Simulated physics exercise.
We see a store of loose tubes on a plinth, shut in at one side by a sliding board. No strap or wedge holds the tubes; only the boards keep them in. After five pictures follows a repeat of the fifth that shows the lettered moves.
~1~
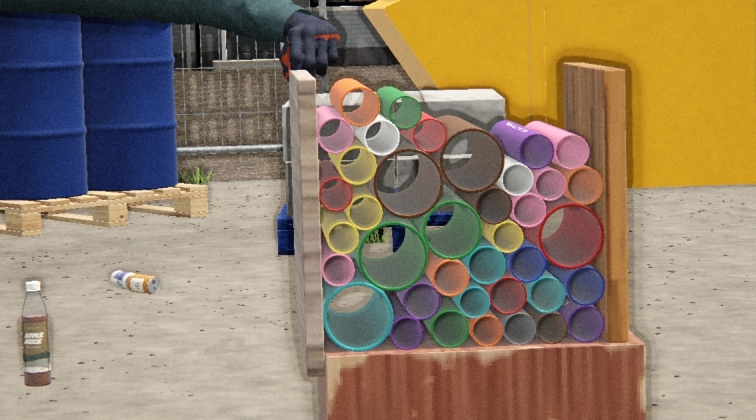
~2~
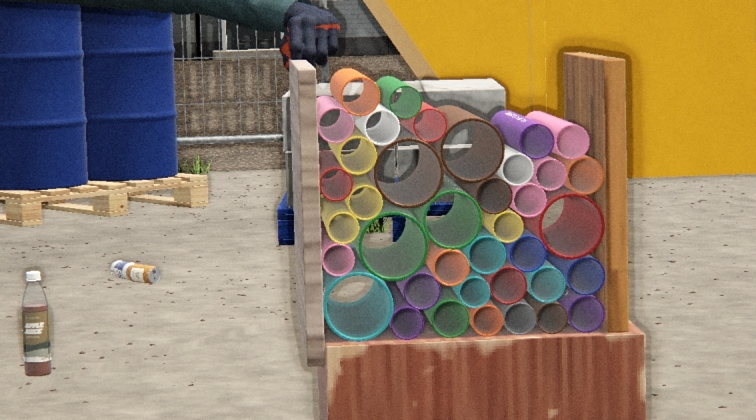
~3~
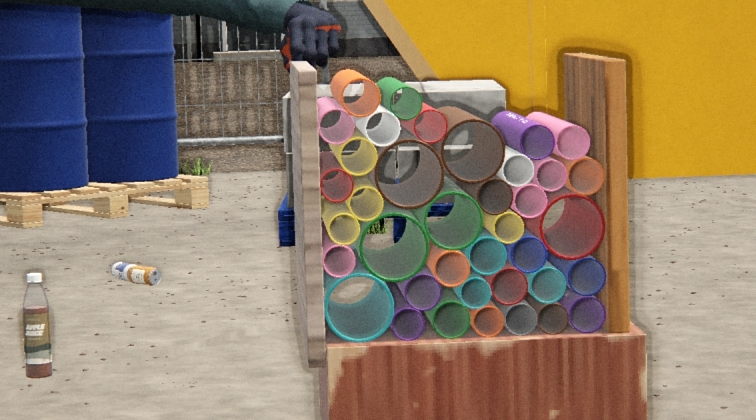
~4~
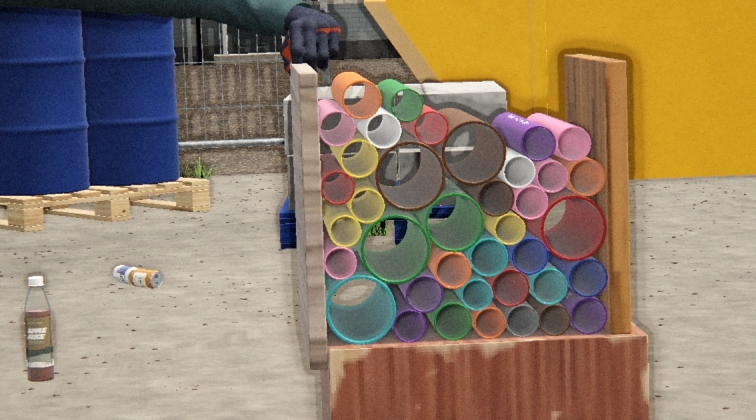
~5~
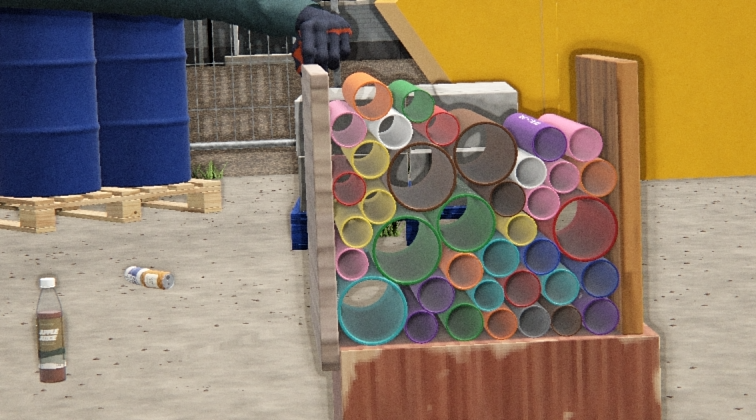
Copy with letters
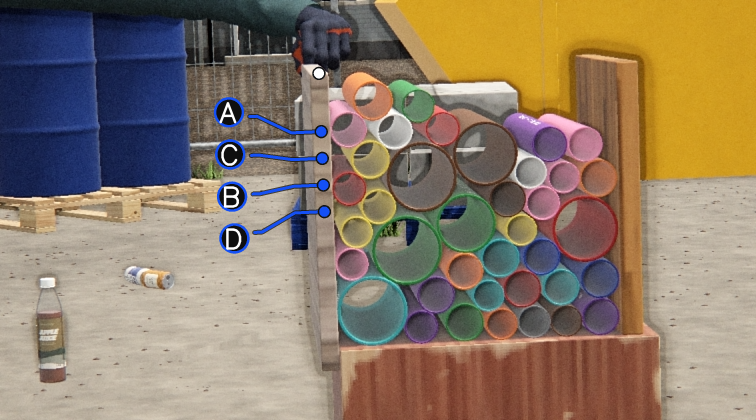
A stack of colourful loose tubes sat on a rusty-looking plinth between two upright boards, and a gloved hand stayed at the top of the left board while nothing but the view shifted slightly.
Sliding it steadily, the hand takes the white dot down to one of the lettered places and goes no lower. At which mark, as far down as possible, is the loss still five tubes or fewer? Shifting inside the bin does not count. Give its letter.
Lower it to D and no more.
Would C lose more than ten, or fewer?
At C, fewer than ten.
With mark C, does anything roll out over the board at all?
No.
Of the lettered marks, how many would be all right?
Four of them.
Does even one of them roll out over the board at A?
At A: No.
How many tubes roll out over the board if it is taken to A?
At A the number is none.
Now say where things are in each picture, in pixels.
The first picture shows a brown tube (408, 183); a brown tube (494, 206); a white tube (382, 137).
The second picture shows a white tube (382, 127); a green tube (406, 102).
The third picture shows side board (306, 203); a turquoise tube (359, 308).
The fourth picture shows a pink tube (340, 264).
The fifth picture shows a turquoise tube (500, 258); a brown tube (421, 176); a brown tube (507, 199).
On the marked copy, A at (321, 132); B at (323, 185); C at (322, 159); D at (324, 212); the white dot at (319, 74).
With D. Early on, top of the board (331, 135).
Further on, top of the board (333, 206).
At the end, top of the board (334, 211), two out over the board.
As for the rest, A none out over the board; B two out over the board; C none out over the board.
